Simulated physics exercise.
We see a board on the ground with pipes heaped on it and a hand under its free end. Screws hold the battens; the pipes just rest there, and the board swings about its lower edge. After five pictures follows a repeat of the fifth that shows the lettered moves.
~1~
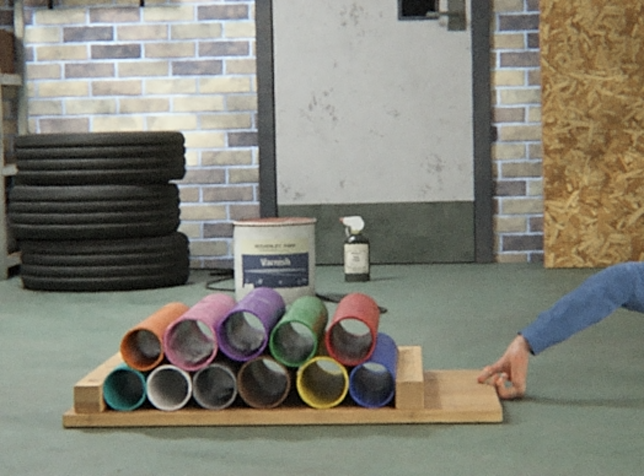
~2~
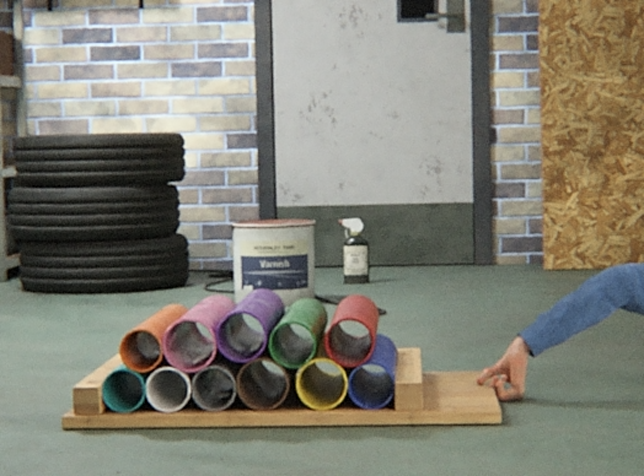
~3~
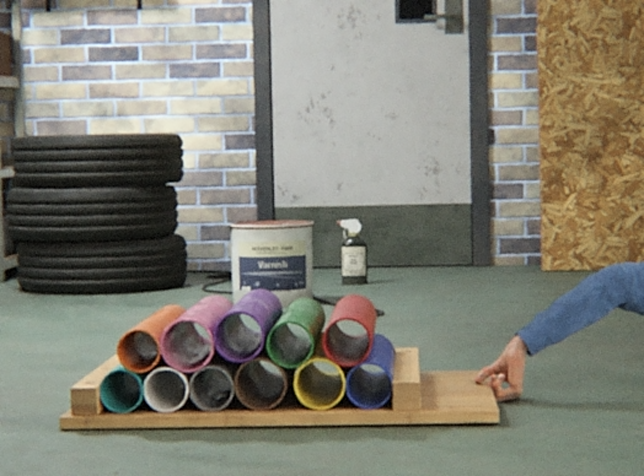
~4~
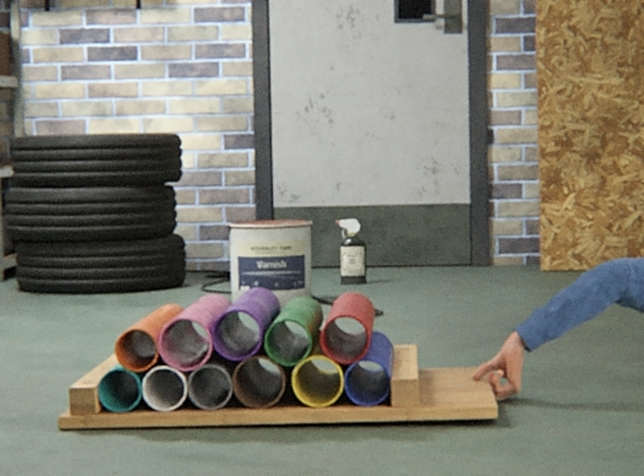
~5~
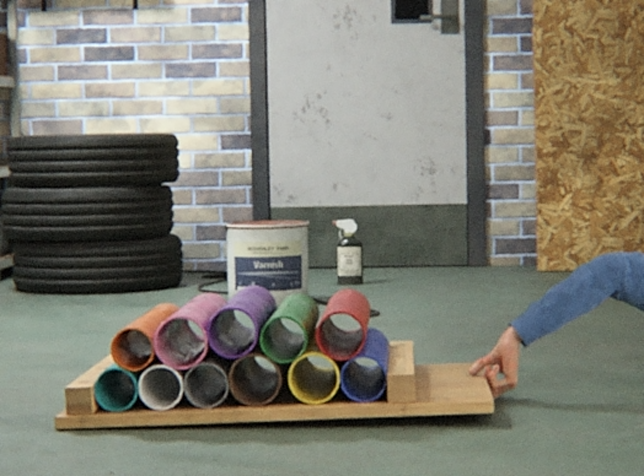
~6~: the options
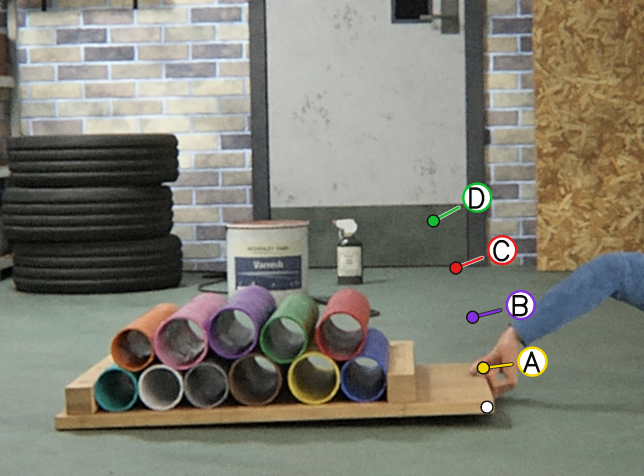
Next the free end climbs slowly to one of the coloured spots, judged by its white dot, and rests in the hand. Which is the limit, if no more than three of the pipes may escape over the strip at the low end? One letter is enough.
Lift it to D and no more.
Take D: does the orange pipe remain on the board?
No, with D.
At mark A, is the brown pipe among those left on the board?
Yes.
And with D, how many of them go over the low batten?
With D, three.
On the copy, A at (483, 368); B at (473, 317); C at (456, 268); D at (433, 221); the white dot at (487, 407).
On D. First, board at 16°.
Then, board at 27°.
Finally, board at 27°, three over the low batten (pink, orange, purple).
By contrast, A none over the low batten; B none over the low batten; C three over the low batten (pink, orange, purple).
